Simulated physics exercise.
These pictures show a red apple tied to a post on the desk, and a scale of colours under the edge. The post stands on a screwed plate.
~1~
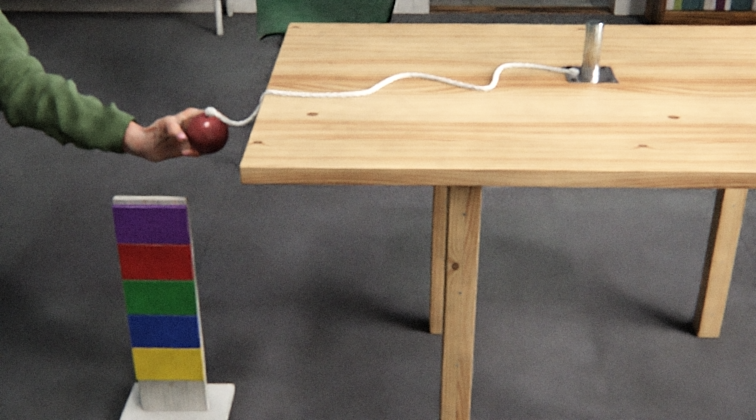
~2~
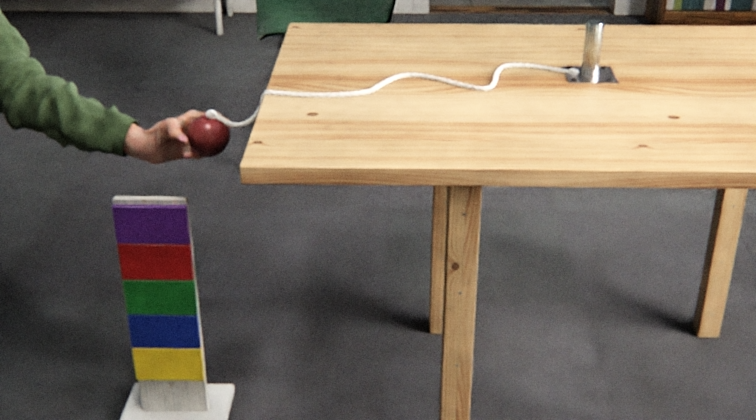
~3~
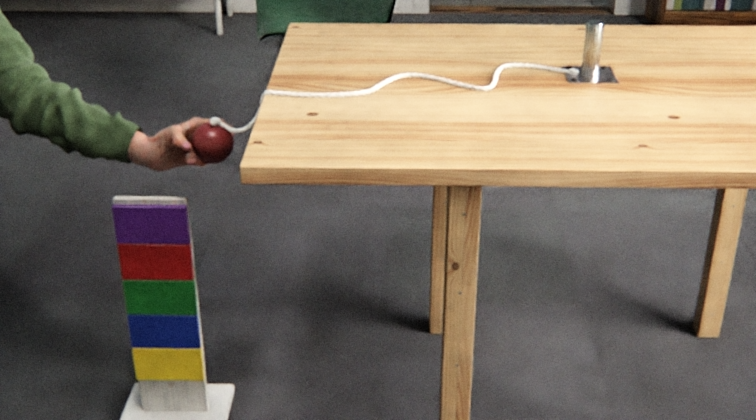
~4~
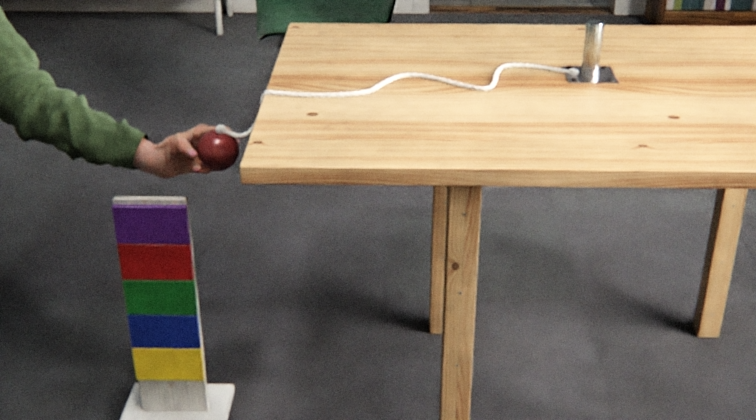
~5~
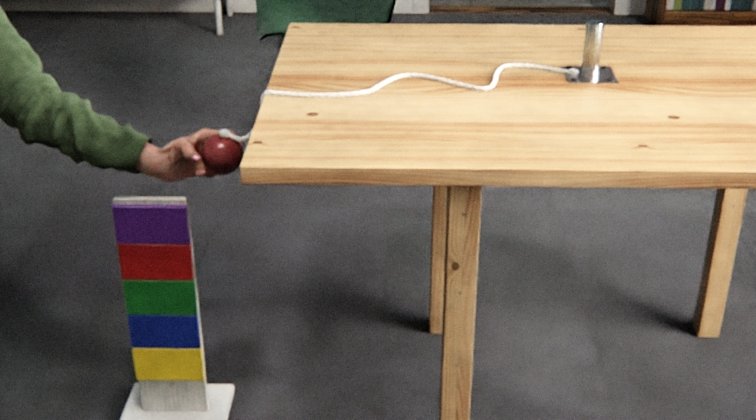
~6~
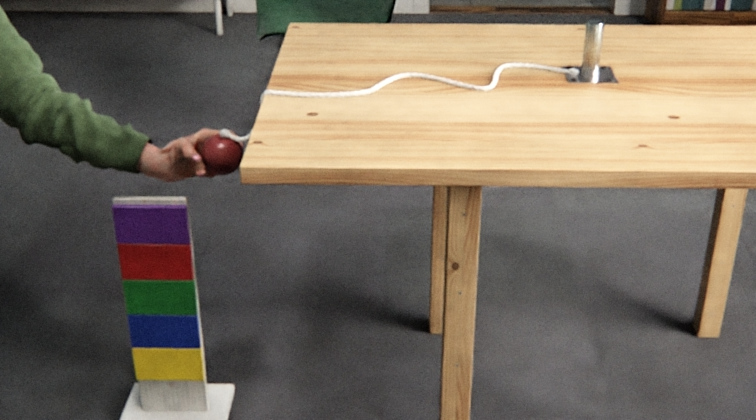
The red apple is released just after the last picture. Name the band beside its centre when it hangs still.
Its centre hangs level with the red band.
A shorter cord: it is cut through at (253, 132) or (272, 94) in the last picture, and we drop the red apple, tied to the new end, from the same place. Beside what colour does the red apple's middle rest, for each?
One after the other, purple; none, it hangs higher.
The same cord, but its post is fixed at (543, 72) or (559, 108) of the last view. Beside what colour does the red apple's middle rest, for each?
One after the other, green; green.
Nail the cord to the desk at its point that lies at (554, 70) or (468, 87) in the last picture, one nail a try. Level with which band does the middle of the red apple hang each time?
In that order: Red; purple.
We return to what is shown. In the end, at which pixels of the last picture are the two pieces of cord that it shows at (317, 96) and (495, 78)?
Near (267, 122) and (465, 78).
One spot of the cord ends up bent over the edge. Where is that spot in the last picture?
The one at (352, 94).
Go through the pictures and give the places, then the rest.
Red apple (208, 133); purple (151, 226); red (155, 263); green (160, 298); blue (164, 333); yellow (168, 365), in the first picture.
Red apple (208, 135); cord through (533, 67) (494, 83) (430, 78) (366, 93) (282, 94), in the second picture.
Red apple (212, 143), in the third picture.
Red apple (218, 150); cord through (533, 67) (494, 83) (430, 78) (366, 93) (282, 94), in the fourth picture.
Red apple (222, 154), in the fifth picture.
Red apple (222, 154); cord through (533, 67) (494, 83) (430, 78) (366, 93) (282, 94), in the sixth picture.
Soon after, apple near (251, 242); level with purple.
After that, apple near (296, 250); level with red.
In the end, apple near (273, 254); level with red. Its middle rests at the red band.
